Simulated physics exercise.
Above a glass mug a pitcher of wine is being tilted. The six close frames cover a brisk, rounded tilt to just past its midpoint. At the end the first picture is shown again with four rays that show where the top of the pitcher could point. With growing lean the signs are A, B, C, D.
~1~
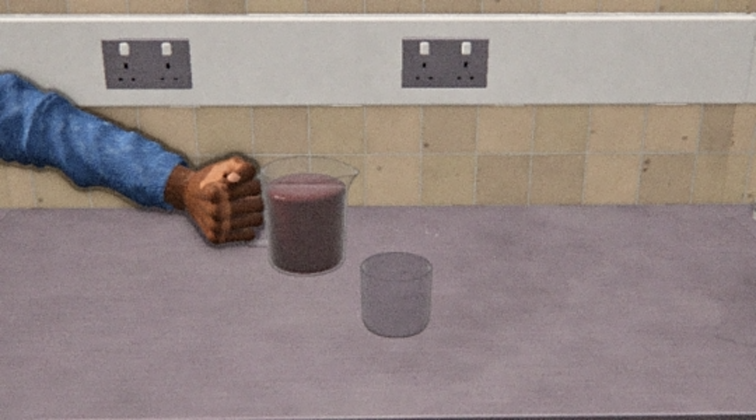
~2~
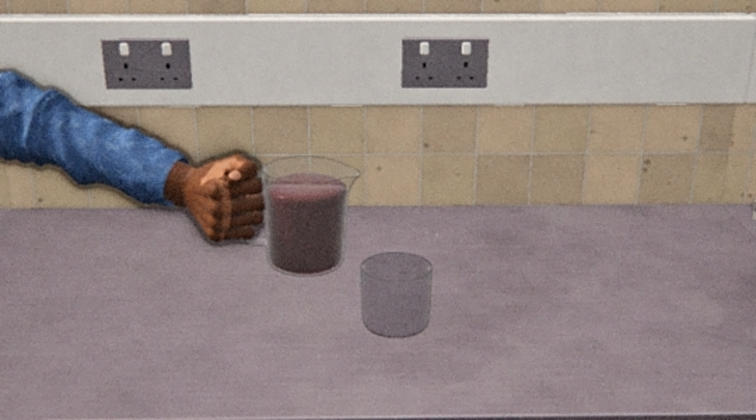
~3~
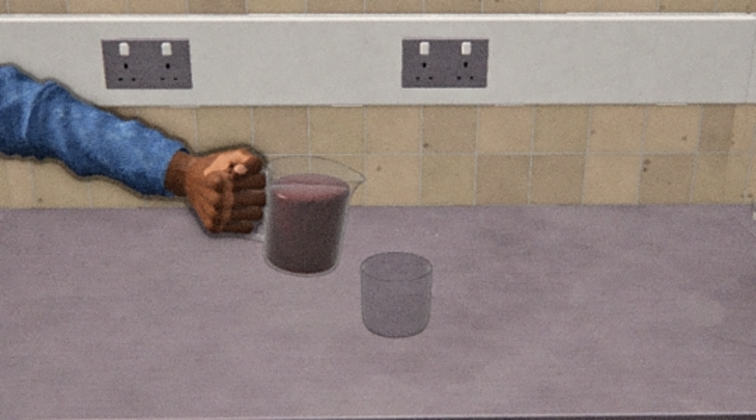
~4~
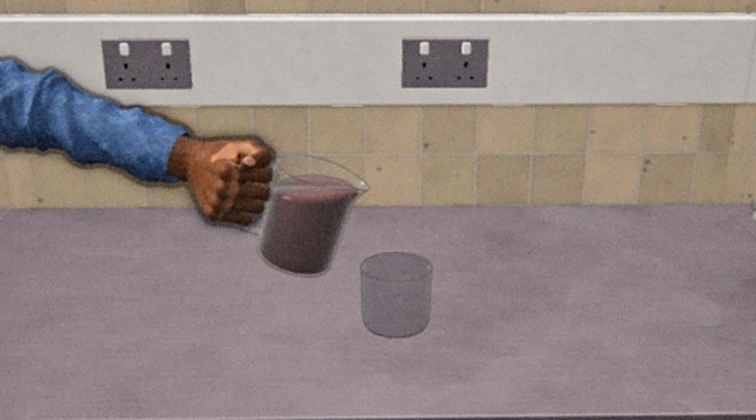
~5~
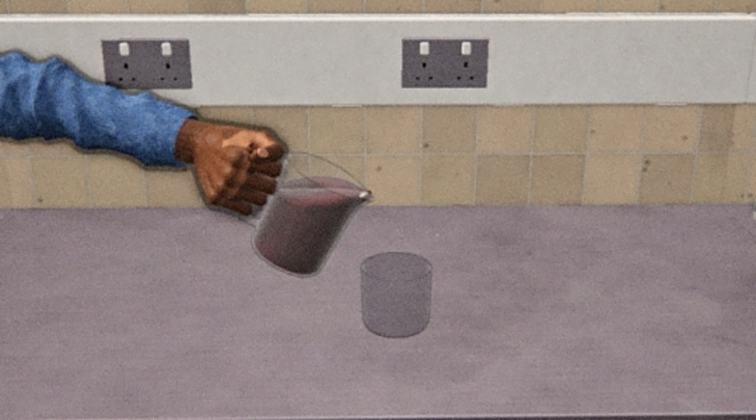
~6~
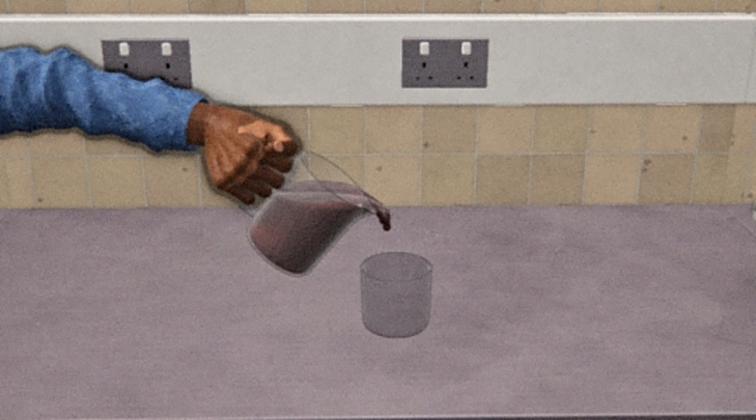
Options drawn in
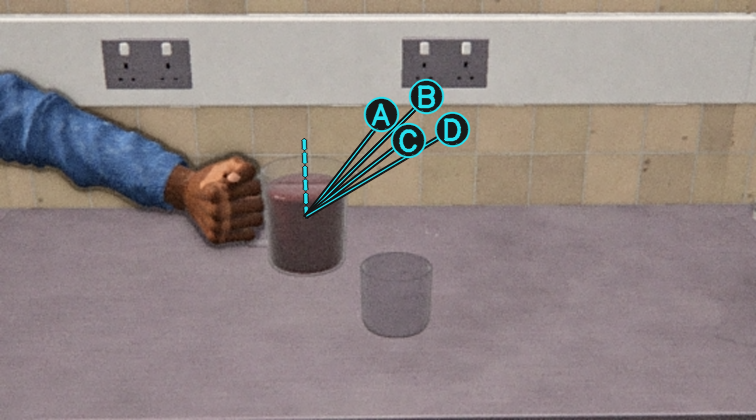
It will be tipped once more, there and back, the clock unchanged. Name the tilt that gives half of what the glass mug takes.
Line C does it best.
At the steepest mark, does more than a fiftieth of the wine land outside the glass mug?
No, it does not.
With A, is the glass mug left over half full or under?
Under.
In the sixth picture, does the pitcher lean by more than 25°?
Yes.
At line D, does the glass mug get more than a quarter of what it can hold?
Yes, it does.
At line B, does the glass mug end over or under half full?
Under half.
In cyan, A at (373, 130); B at (414, 109); C at (393, 149); D at (438, 138).
With A, the glass mug ends with about 21 % of what it can hold.
With B, the glass mug ends with about 33 % of what it can hold.
With C, the glass mug ends with about 48 % of what it can hold.
With D, the glass mug ends with about 66 % of what it can hold.
